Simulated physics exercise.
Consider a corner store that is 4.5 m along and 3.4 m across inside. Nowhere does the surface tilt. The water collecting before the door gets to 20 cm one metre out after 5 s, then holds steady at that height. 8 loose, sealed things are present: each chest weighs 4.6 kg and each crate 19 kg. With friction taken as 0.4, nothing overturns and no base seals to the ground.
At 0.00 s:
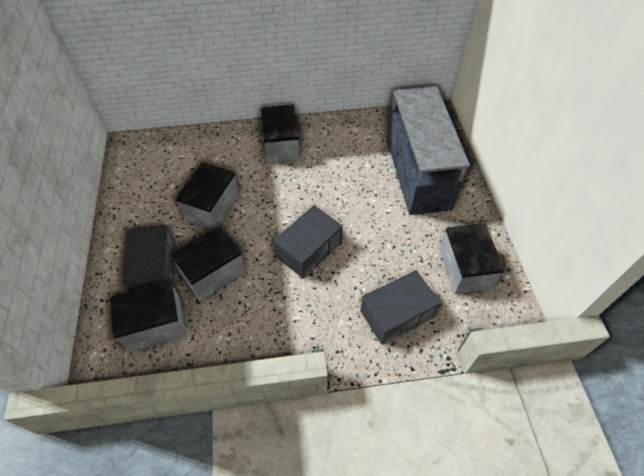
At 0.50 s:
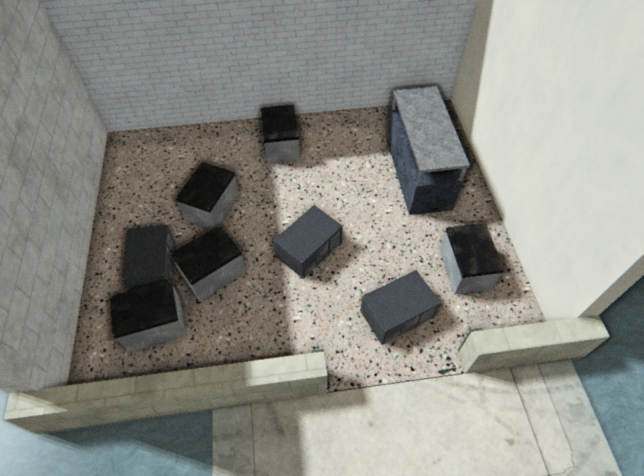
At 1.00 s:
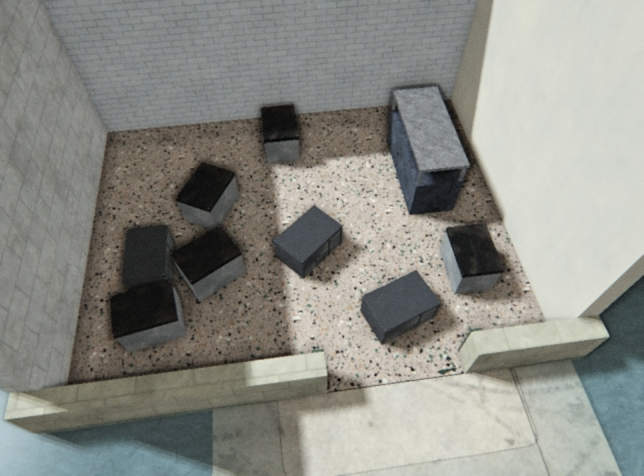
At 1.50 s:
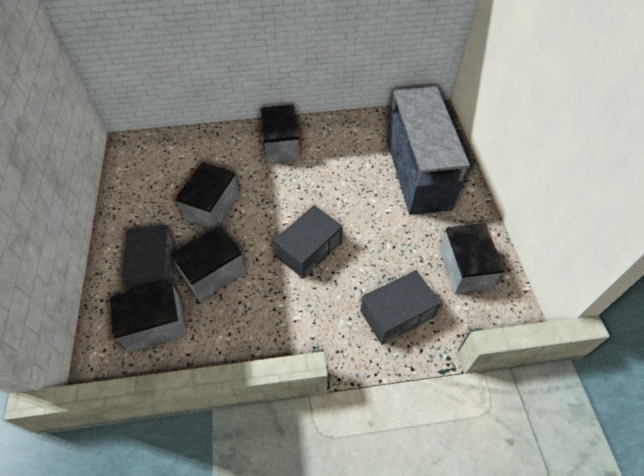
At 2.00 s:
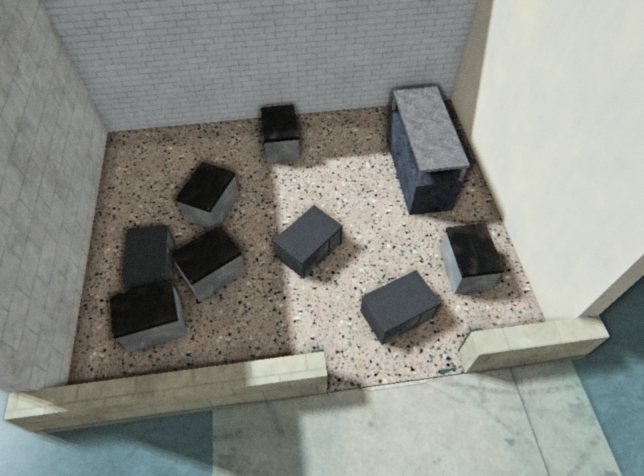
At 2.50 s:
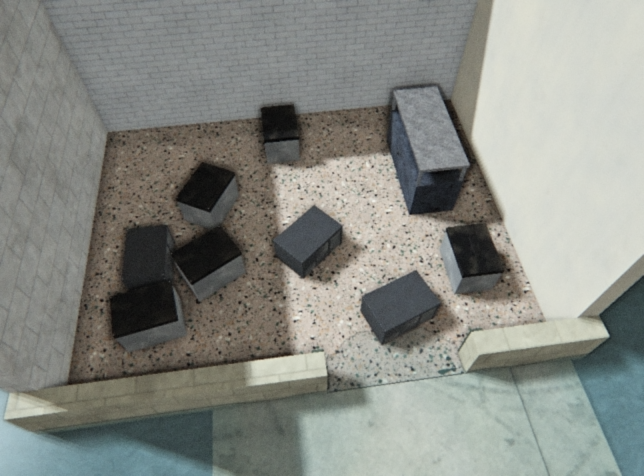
Pale blue water spreads over the paving to the doorway while the dark boxes stay still.
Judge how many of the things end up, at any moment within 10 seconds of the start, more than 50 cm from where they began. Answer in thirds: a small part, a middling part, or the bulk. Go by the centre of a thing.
The count is the bulk, two thirds or more.
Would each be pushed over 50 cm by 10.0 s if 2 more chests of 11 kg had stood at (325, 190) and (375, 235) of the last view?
Note: Item 1 above threshold; item 2 above threshold.
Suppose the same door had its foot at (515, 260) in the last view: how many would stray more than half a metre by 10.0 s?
The answer would then be 8.
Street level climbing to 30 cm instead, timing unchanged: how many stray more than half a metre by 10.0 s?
8.
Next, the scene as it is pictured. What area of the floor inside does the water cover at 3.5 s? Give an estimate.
1.0 m2.
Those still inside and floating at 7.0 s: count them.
Count: 2.
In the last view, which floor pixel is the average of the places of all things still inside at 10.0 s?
Averaged position, last view: Near pixel (221, 187).
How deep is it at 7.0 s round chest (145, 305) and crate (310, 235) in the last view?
Depth approx. 2 cm / 5 cm.
After 3.5 s 0 of 8 are over 50 cm from their spots; 0 afloat.
After 4.5 s 0 of 8 are over 50 cm from their spots; 0 afloat.
After 7.0 s 5 of 8 are over 50 cm from their spots; 2 afloat.
After 10.0 s 6 of 8 are over 50 cm from their spots, and 7 have been at some point; 6 afloat.
